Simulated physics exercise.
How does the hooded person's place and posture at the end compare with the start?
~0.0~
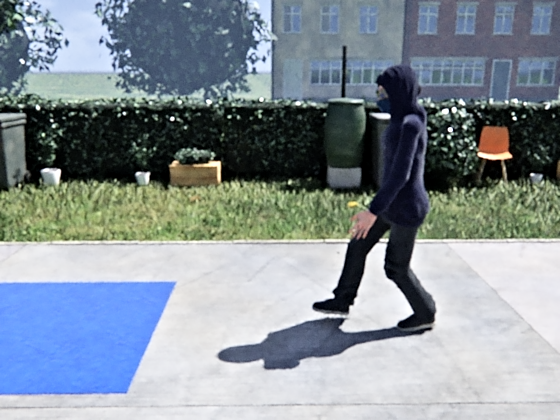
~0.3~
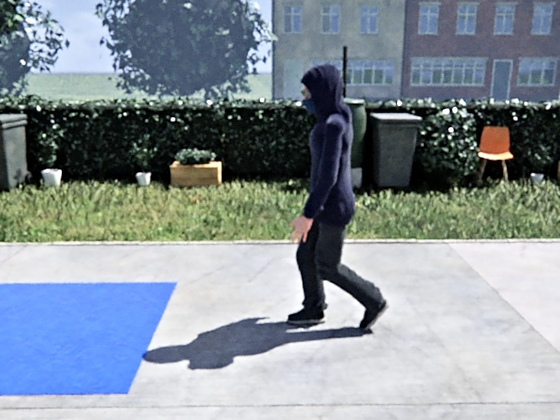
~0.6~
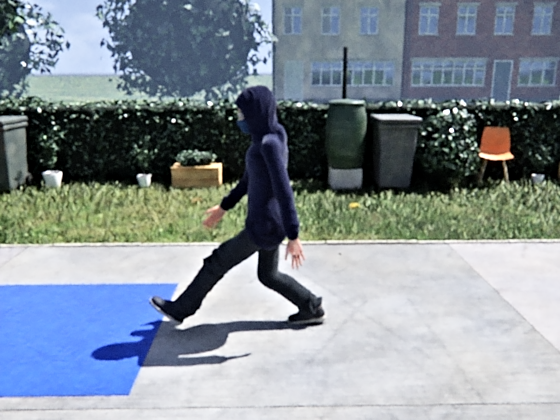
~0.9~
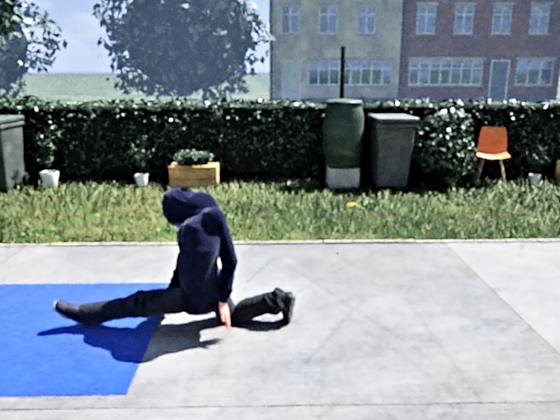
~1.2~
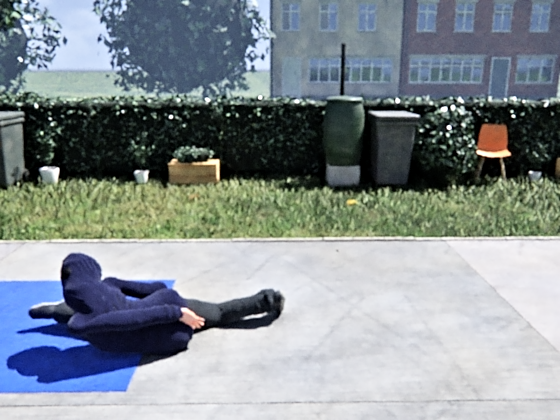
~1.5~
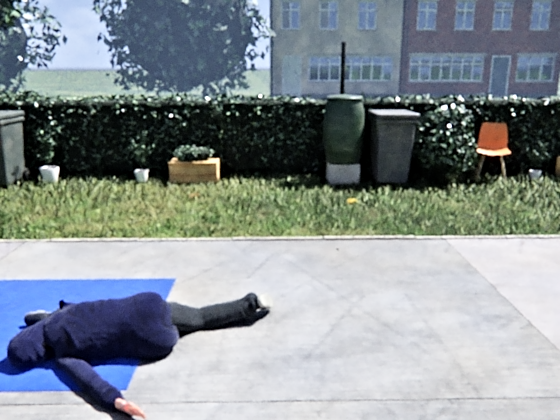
At the start the person is upright, walking on the bare paving to the right of the blue mat. By the end they are lying down farther left, with head and upper body over the mat and legs stretched out on the paving.
